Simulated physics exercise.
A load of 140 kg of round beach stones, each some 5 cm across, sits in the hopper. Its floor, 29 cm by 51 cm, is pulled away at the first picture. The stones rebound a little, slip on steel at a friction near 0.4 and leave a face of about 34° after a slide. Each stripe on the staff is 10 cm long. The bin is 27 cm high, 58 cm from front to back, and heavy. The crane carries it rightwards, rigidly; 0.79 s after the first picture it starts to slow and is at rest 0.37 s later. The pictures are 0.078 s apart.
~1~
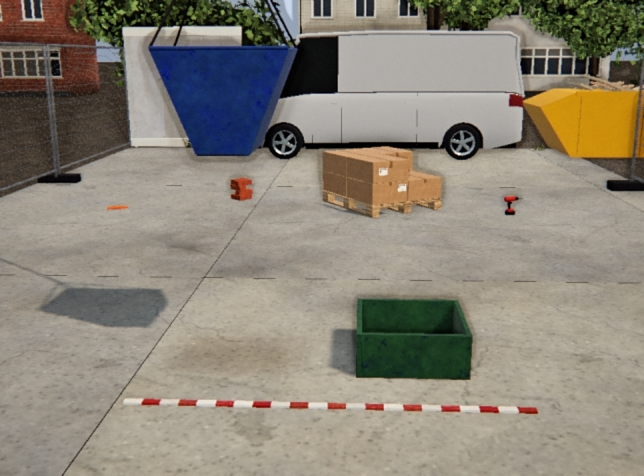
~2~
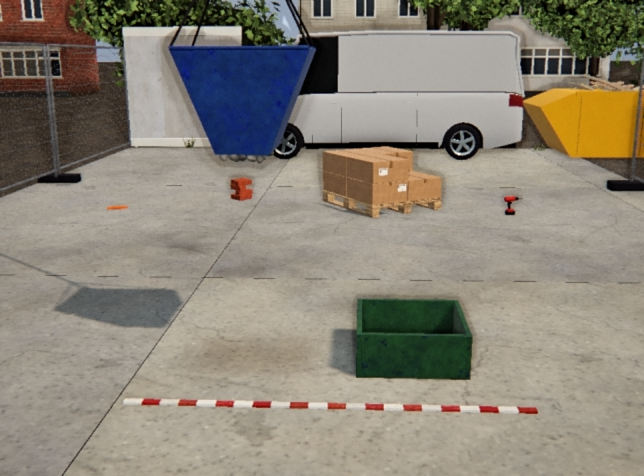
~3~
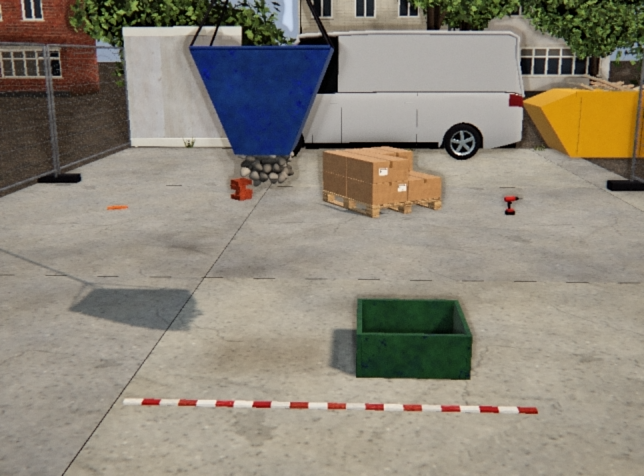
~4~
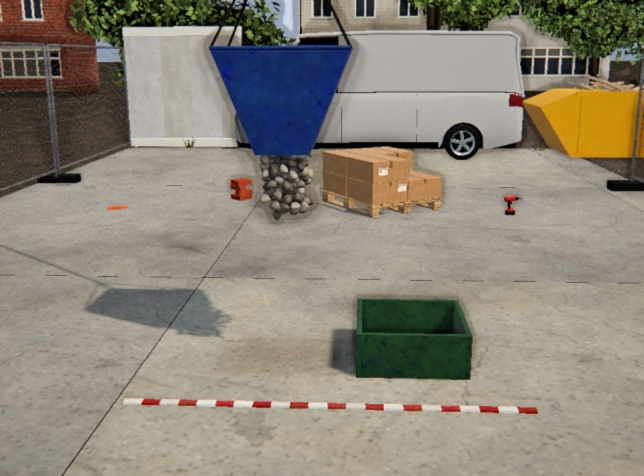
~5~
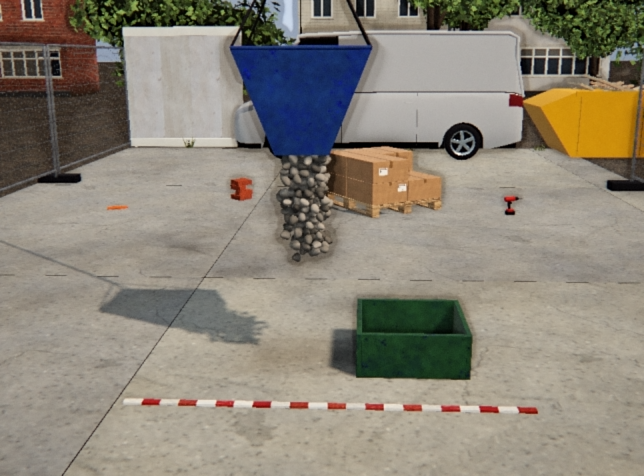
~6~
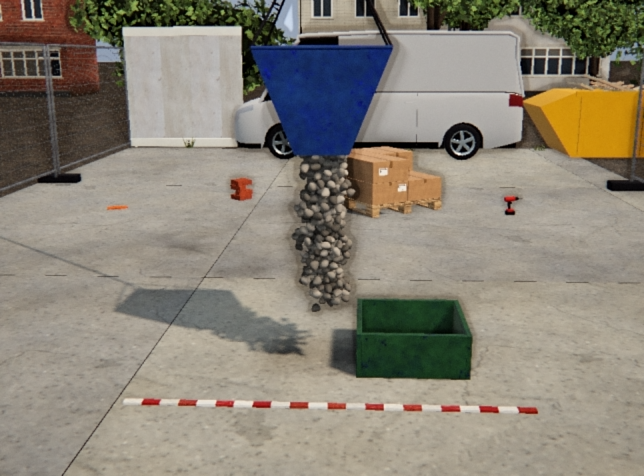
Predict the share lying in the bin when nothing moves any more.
Roughly 64 per cent ends in the bin.
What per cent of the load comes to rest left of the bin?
About 25 per cent.
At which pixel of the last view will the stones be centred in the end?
Near (407, 344).
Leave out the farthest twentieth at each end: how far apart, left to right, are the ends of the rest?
Roughly 150 cm.
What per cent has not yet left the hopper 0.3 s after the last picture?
Roughly 0 per cent is still inside.
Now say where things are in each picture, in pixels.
In the first frame, the outlet is at (222, 146); nothing has dropped yet.
In the second frame, the outlet is at (242, 146); 5 % is out.
In the third frame, outlet at (262, 146), the stream shows down to (273, 176); 86 % still inside.
In the fourth frame, outlet at (282, 146), the stream shows down to (294, 207); 73 % still inside.
In the fifth frame, outlet at (302, 146), the stream shows down to (314, 247); 58 % still inside.
In the sixth frame, outlet at (322, 146), the stream shows down to (333, 296); 44 % still inside.
Then, 0.3 s after the last picture, 0 % in the hopper, 26 % falling or lying left of the bin, 72 % falling or lying in the bin, 2 % falling or lying beside or right of the bin; the stones farthest right are at (441, 341).
Then, 0.7 s after the last picture, 0 % in the hopper, 26 % falling or lying left of the bin, 65 % falling or lying in the bin, 10 % falling or lying beside or right of the bin; the stones farthest right are at (550, 356).
Then, 1.3 s after the last picture, 0 % in the hopper, 26 % falling or lying left of the bin, 64 % falling or lying in the bin, 10 % falling or lying beside or right of the bin.
Then, 2.2 s after the last picture, 0 % in the hopper, 26 % falling or lying left of the bin, 64 % falling or lying in the bin, 10 % falling or lying beside or right of the bin.
Then, 4.1 s after the last picture, 0 % in the hopper, 26 % left of the bin, 64 % in the bin, 10 % beside or right of the bin.
